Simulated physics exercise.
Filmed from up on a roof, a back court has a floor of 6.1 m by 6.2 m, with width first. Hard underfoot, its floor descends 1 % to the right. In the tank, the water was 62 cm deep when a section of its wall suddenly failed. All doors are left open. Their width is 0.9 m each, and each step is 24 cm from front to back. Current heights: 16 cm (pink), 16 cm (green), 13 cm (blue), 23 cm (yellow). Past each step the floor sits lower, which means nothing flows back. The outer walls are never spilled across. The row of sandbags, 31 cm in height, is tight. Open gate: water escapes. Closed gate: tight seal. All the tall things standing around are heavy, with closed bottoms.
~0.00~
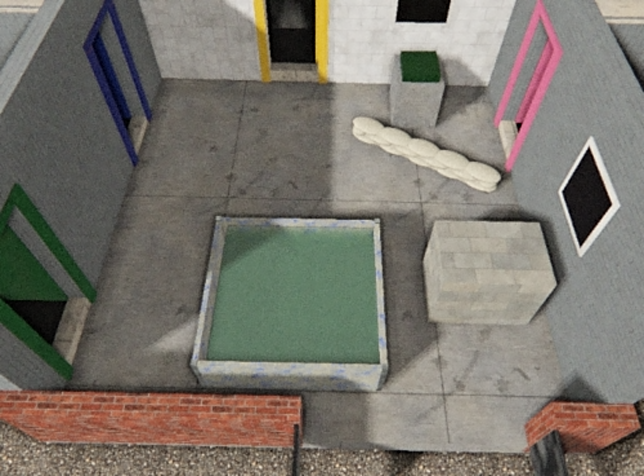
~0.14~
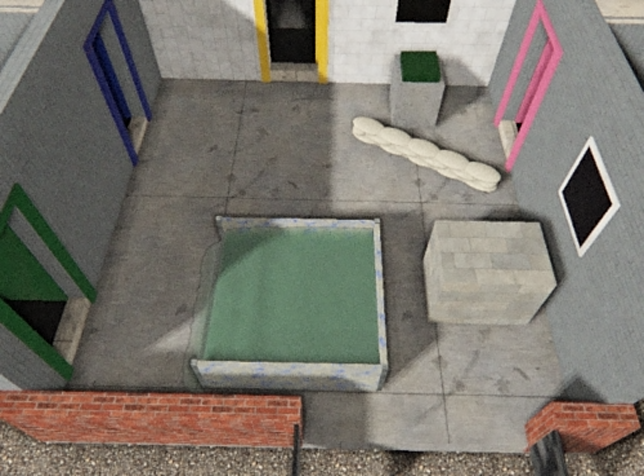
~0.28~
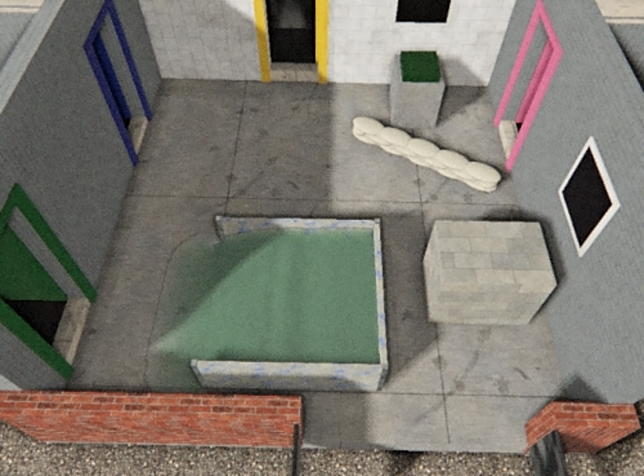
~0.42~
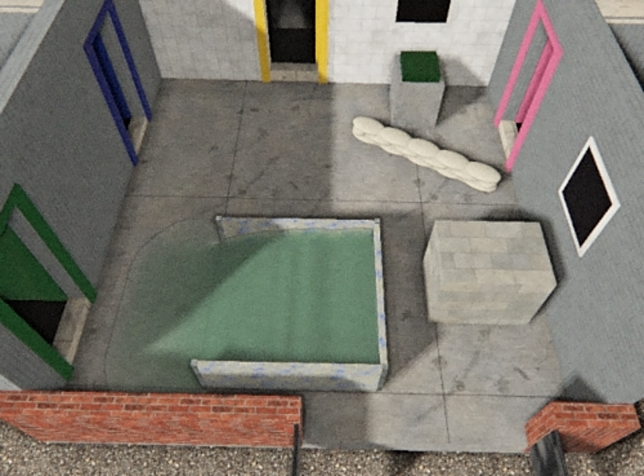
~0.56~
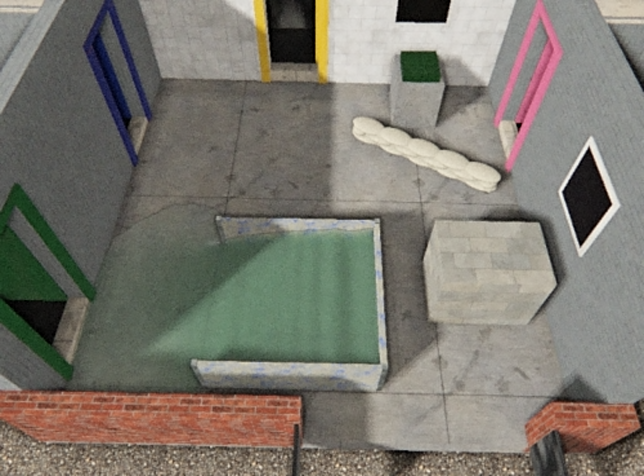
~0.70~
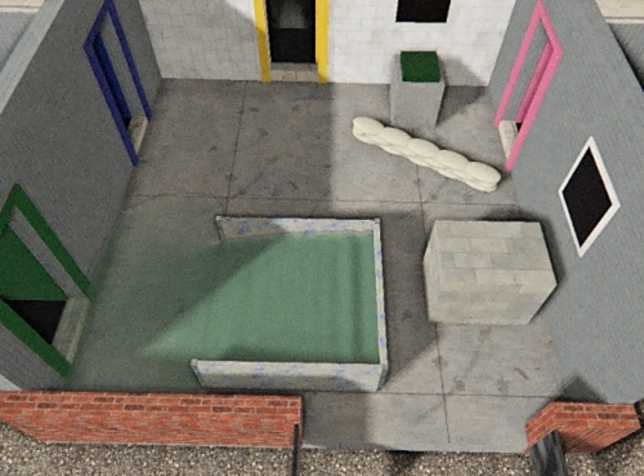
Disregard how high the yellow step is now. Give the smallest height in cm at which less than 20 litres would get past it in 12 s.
Close to 8 cm is just enough.
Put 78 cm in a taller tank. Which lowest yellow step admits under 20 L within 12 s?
Something near 10.5 cm should do.
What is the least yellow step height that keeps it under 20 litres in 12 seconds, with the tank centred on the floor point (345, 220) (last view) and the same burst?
In this case, 6.0 cm or so.
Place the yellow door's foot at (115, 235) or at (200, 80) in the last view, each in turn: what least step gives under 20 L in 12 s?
You'd want about 24 cm there first, then about 16 cm.
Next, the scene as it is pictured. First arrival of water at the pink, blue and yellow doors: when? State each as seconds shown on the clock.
Pink 5.5 s, blue 1.4 s, yellow 3.0 s.
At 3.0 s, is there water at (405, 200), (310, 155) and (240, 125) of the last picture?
First bone-dry, second bone-dry, third wet through.
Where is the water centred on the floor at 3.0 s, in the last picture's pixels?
(195, 271) or so.
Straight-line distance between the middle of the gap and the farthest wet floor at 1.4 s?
Around 3.4 m from the gap.
After 1.4 s water covers 20 % of the floor, deepest (41 cm) near (76, 355); it has not reached the yellow door.
After 3.0 s water covers 40 % of the floor, deepest (26 cm) near (58, 413); it has not reached the yellow door.
After 12.0 s water covers 95 % of the floor, deepest (12 cm) near (479, 174); 8 cm at the yellow door, 0 litres in over its 23 cm step.
At the yellow door as built, the water arrived by 3.1 s and peaked near 13 cm at 4.6 s.
With a step of 6.5 cm, 38 litres would have come in within the 12 s; with 9 cm, 12 litres. So under 20 litres takes about 8 cm.
